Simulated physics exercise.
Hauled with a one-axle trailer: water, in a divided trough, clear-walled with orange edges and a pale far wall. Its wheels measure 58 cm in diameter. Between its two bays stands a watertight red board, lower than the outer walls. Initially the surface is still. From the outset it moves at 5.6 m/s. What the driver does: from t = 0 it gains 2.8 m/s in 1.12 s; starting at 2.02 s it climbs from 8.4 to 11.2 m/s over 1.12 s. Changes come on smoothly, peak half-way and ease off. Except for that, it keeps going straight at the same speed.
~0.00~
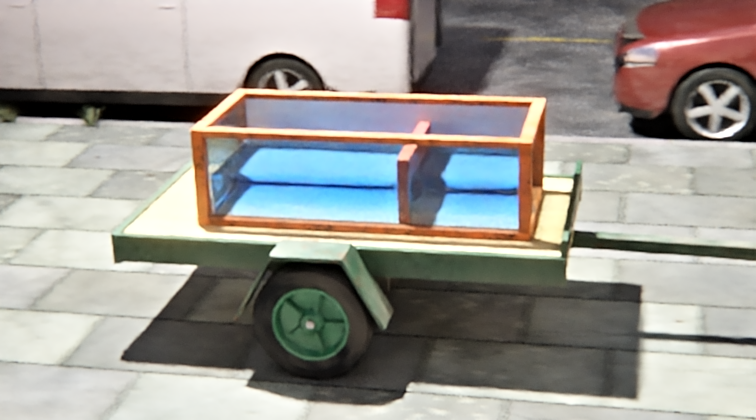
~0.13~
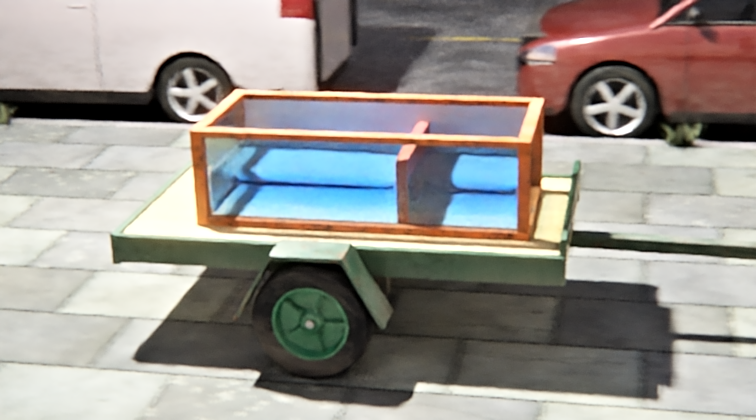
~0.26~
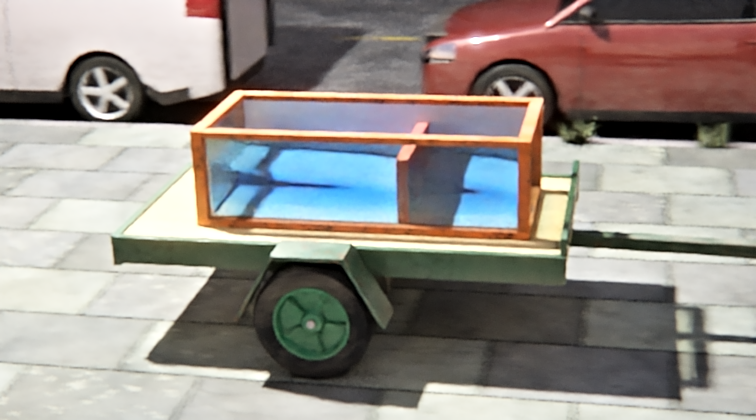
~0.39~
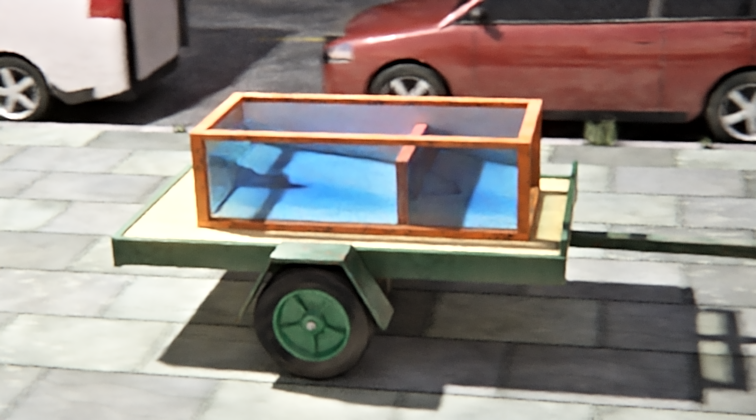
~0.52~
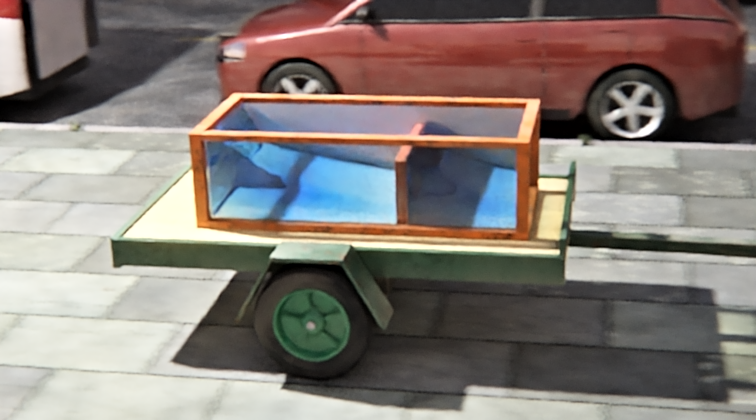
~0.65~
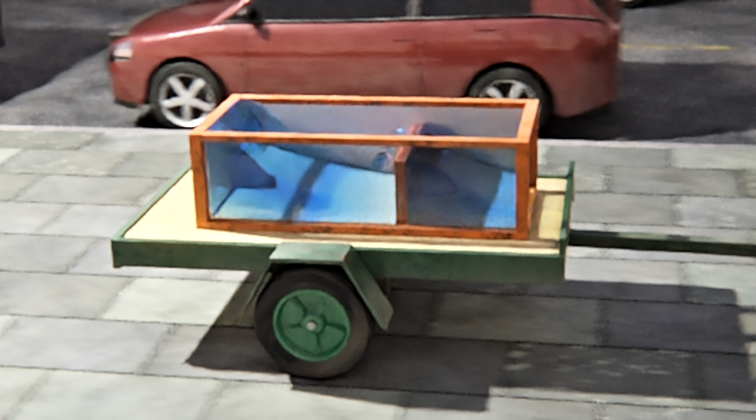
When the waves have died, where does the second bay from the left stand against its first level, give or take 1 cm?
The level is going to stay as it was.
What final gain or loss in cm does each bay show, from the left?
From the left: 1 down, 0.
After 1.45 s left to right it is 23, 22 cm deep; 1 per cent has gone over the back.
After 2.45 s left to right it is 22, 24 cm deep; 1 per cent has gone over the back.
After 3.65 s left to right it is 22, 23 cm deep; 3 per cent has gone over the back.
After 6.12 s left to right it is 22, 23 cm deep; 3 per cent has gone over the back.
